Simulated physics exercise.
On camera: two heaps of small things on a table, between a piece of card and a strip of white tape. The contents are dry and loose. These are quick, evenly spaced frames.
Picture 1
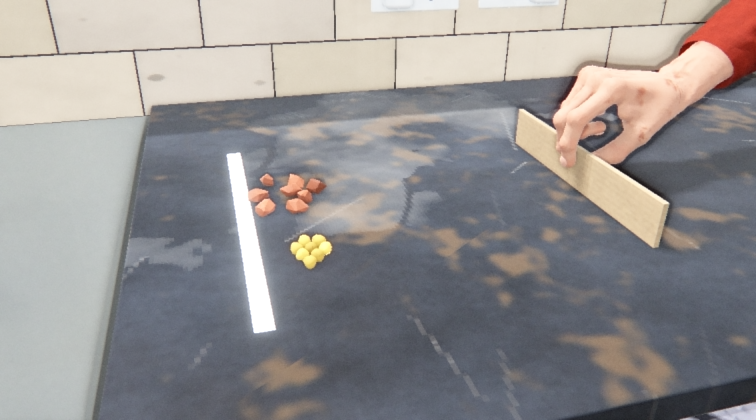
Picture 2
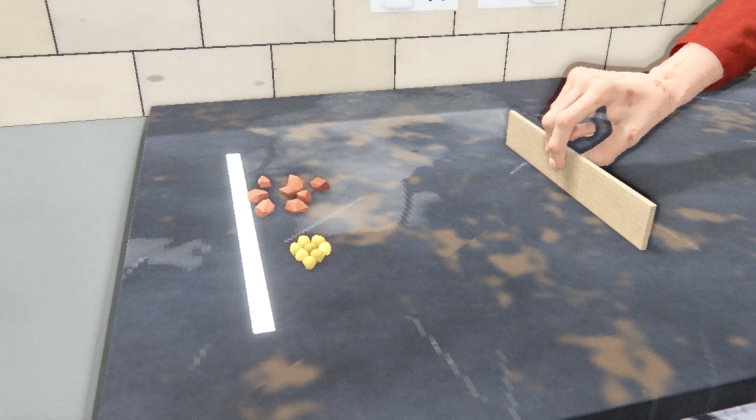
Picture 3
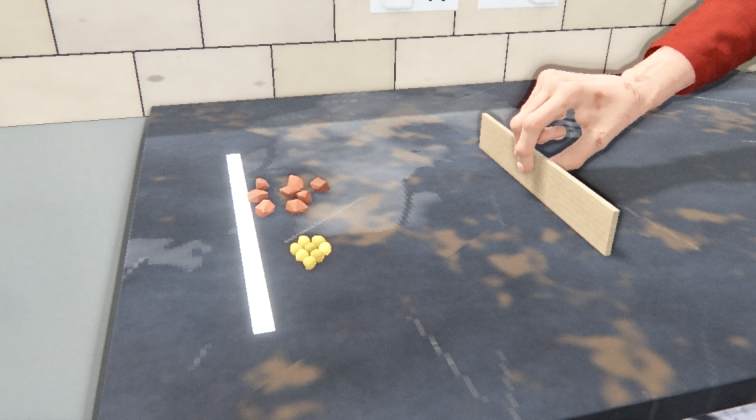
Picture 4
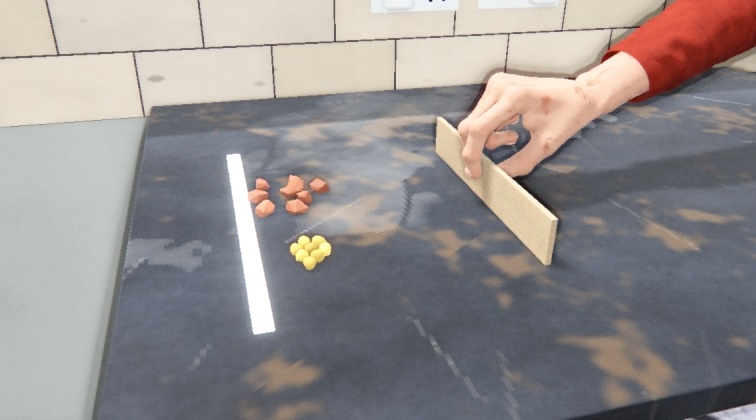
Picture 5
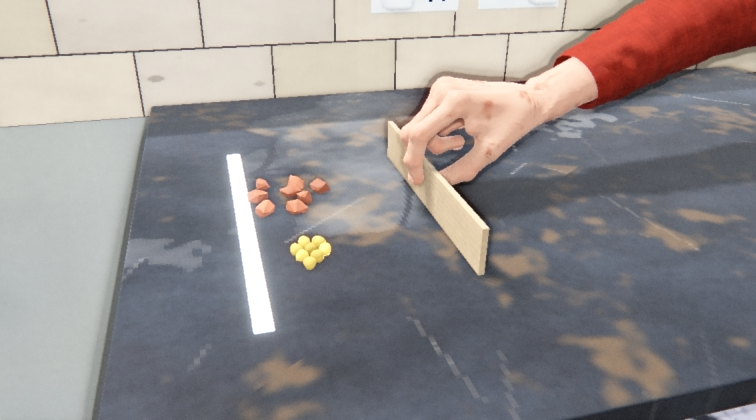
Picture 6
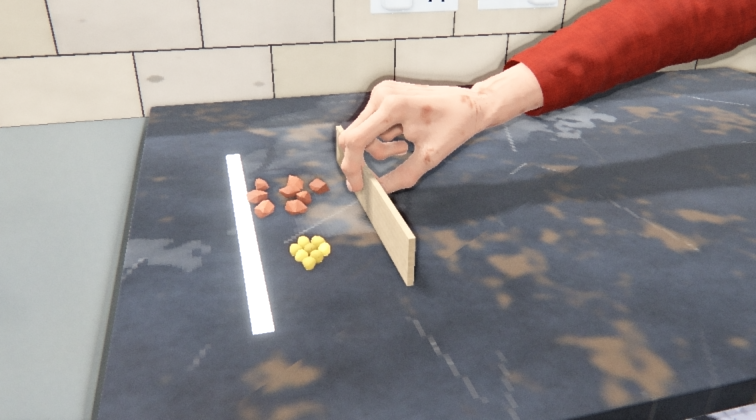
A hand in a red sleeve, reaching in from the right, holds an upright tan piece of card on a dark, brown-mottled countertop backed by cream tiles, seen from above at an angle by a still camera. Reddish-brown chunks lie behind a small cluster of yellow balls, just right of a white strip. The hand slides the card leftward, slowly at first, then faster, nearing the two motionless heaps.
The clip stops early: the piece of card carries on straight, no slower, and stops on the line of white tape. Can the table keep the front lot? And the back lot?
Here the front lot partly drops off, and the back lot partly drops off.
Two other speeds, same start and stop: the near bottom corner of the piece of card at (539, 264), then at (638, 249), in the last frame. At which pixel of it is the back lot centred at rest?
At about (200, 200), and at (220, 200).
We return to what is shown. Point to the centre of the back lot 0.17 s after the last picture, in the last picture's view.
Close to (176, 204).
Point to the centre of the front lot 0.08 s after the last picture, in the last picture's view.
At about (272, 253).
Then, 0.08 s later than the last frame, piece of card still moving, near (280, 180); front lot all on the table, its front near (249, 251); back lot all on the table, its front near (225, 200).
Then, 0.17 s later than the last frame, piece of card stopped at the white tape; front lot all on the table, its front near (113, 255); back lot all on the table, its front near (153, 211).
Then, 0.45 s later than the last frame, piece of card stopped at the white tape; front lot every one over the edge; back lot every one over the edge.
When it is over, piece of card stopped at the white tape; front lot every one over the edge; back lot every one over the edge.
